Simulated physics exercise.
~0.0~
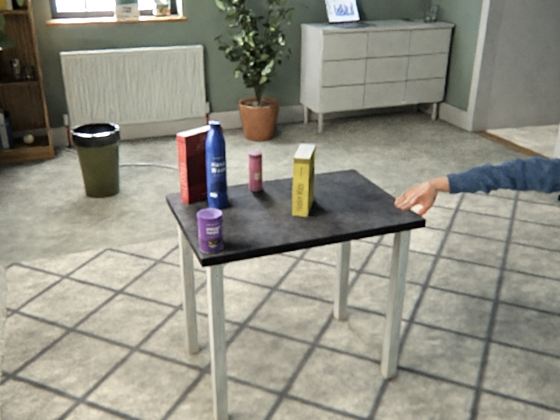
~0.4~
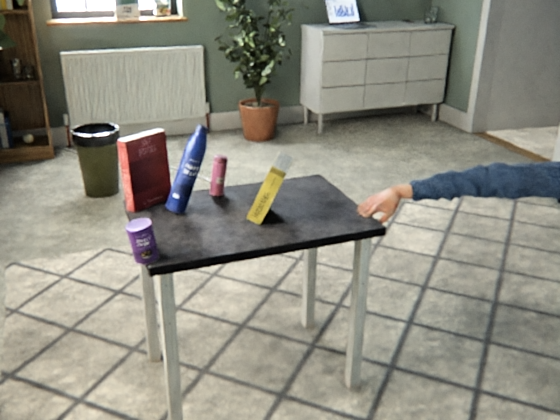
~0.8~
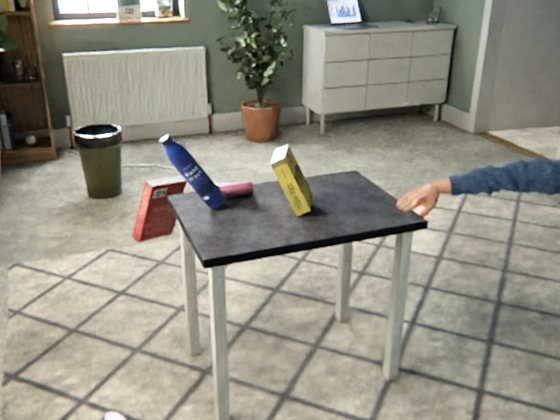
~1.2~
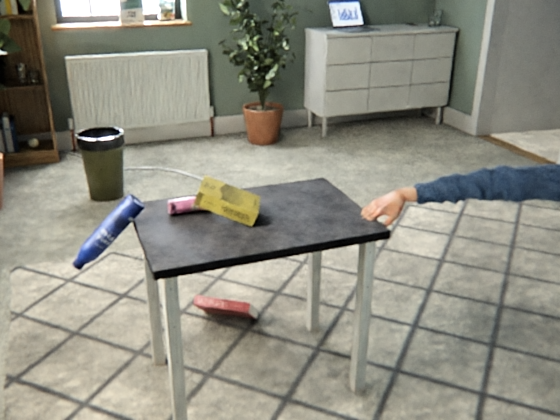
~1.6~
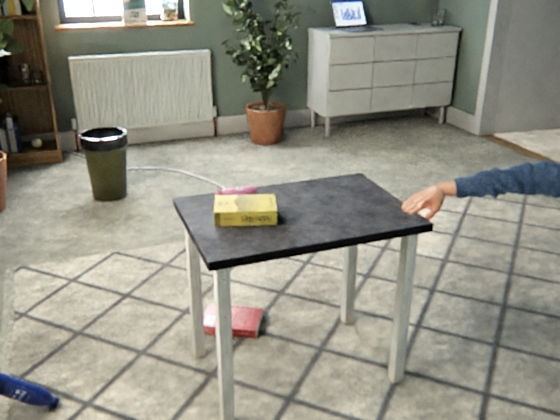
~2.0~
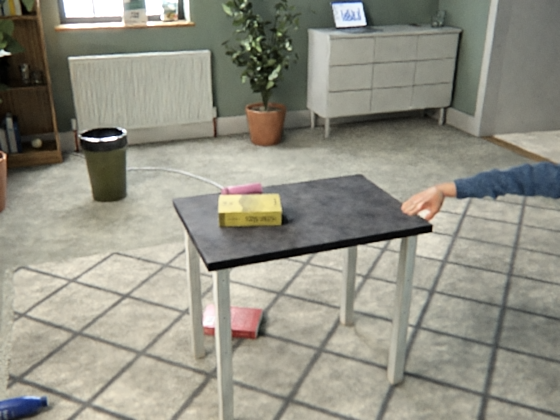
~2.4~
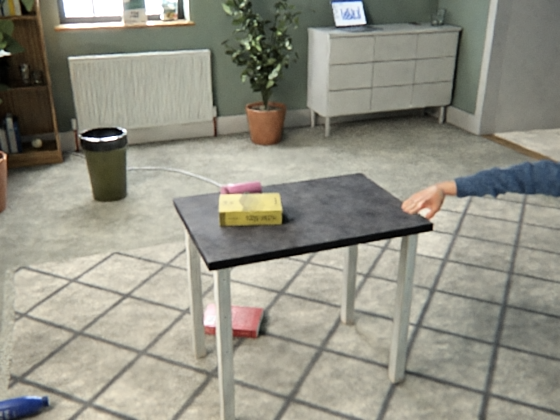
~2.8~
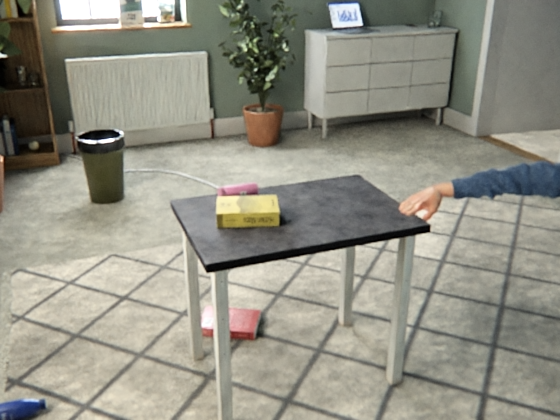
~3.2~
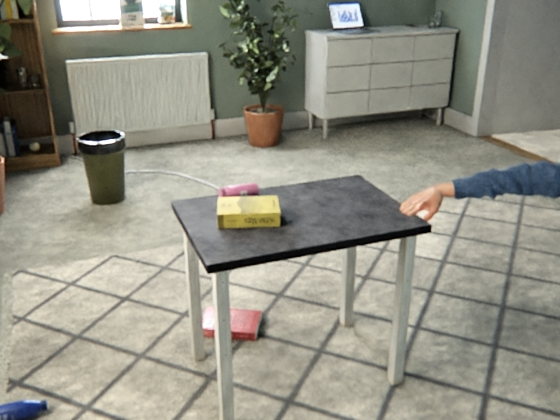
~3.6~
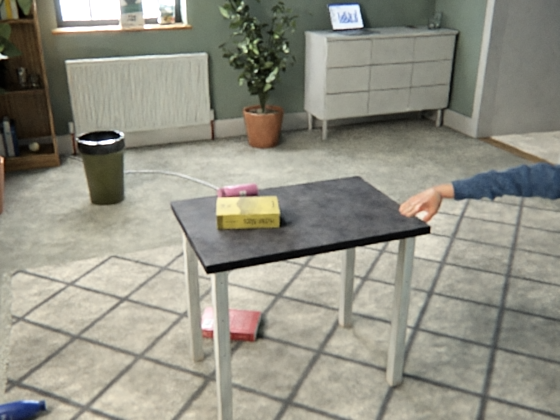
At the start, a blue bottle, a small purple tin, a pink shaker, a red book and a yellow book stand upright on a dark table, with a hand gripping its right corner. The hand shoves the table left, and most of the items lean. As the table jerks back to the right, the purple tin and red book go over the edge and the shaker topples. Another move left sends the bottle off headfirst and tips the yellow book. The table returns right and settles, with the yellow book and shaker lying on top, the red book and bottle on the floor, and the tin out of sight.
